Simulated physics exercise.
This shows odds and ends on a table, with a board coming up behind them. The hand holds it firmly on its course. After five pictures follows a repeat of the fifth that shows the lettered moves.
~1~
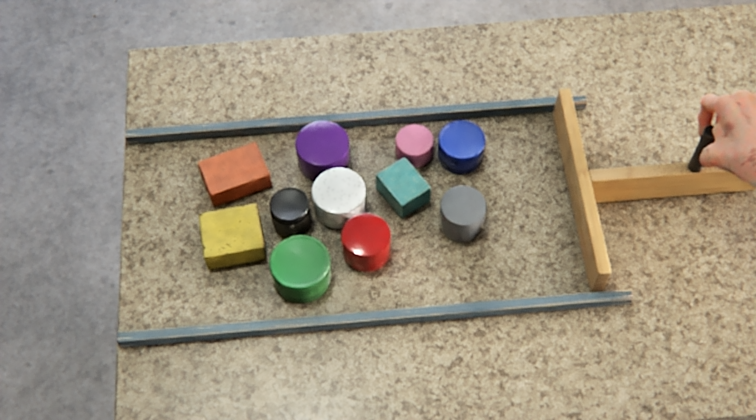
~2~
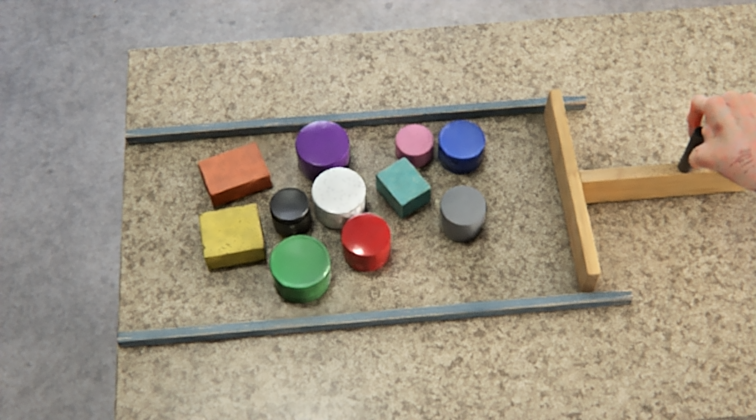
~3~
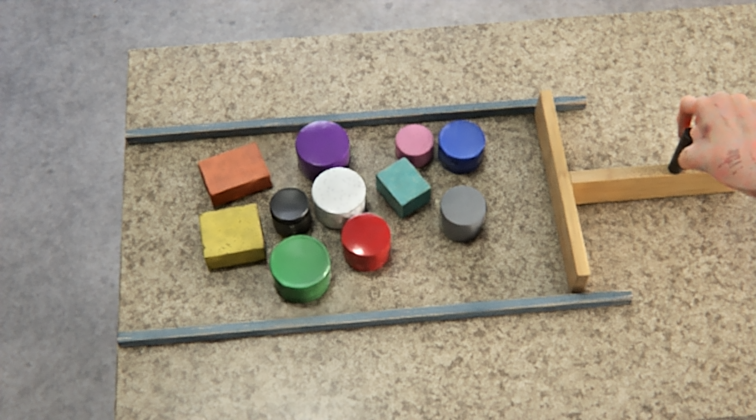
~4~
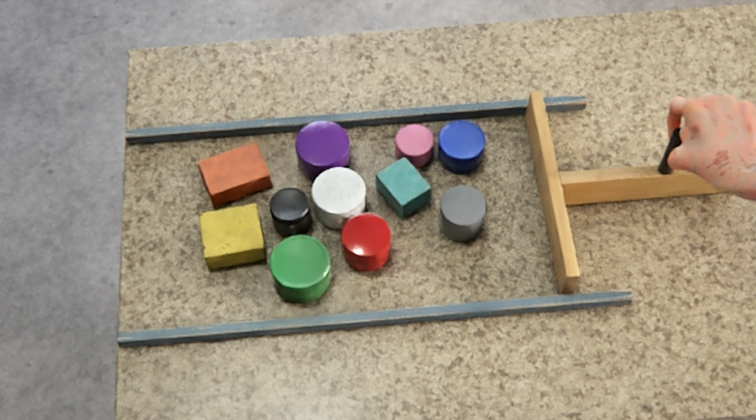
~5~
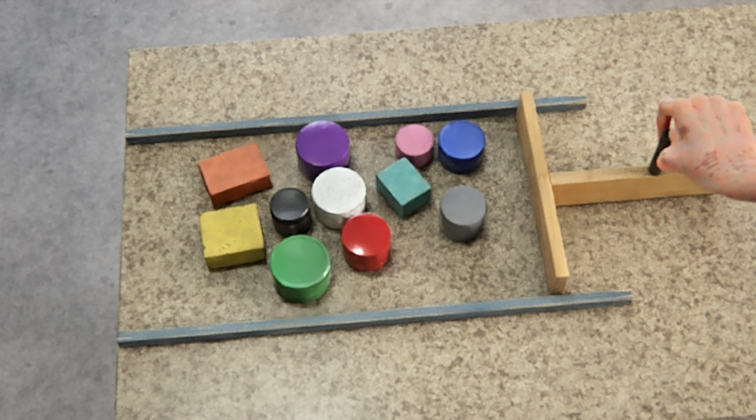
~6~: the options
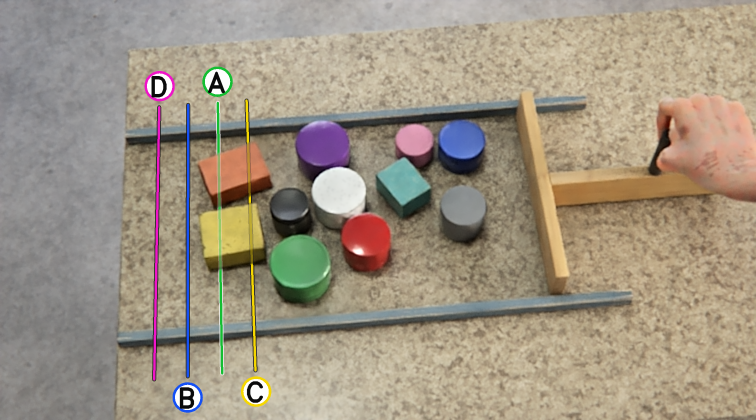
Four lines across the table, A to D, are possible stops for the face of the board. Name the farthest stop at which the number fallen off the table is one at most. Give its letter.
Stop at C.
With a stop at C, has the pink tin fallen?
By then, no.
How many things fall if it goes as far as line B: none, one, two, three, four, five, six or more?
Six or more.
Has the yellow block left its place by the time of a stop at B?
By then, yes.
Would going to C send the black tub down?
No.
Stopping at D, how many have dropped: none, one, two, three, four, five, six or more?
In all, six or more.
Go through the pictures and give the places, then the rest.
In the first frame, board (584, 176); turquoise block (403, 188); yellow block (233, 237).
In the second frame, board (574, 177); black tub (291, 213).
In the third frame, board (563, 178); grey pot (462, 214).
In the fourth frame, board (553, 178); orange block (235, 174).
In the fifth frame, board (544, 179); purple pot (323, 151); blue jar (461, 147); red pot (366, 243).
On the marked copy, A at (220, 228); B at (188, 231); C at (251, 226); D at (157, 233).
Following C. Soon after the start, board (438, 188); pink tin (361, 141); purple pot (318, 152).
Later, board (332, 196); yellow block (175, 245); orange block (201, 190).
In the end, board (252, 202); yellow block over the edge; black tub (137, 286); one fallen.
As for the rest, A drops three; B drops six; D drops seven.
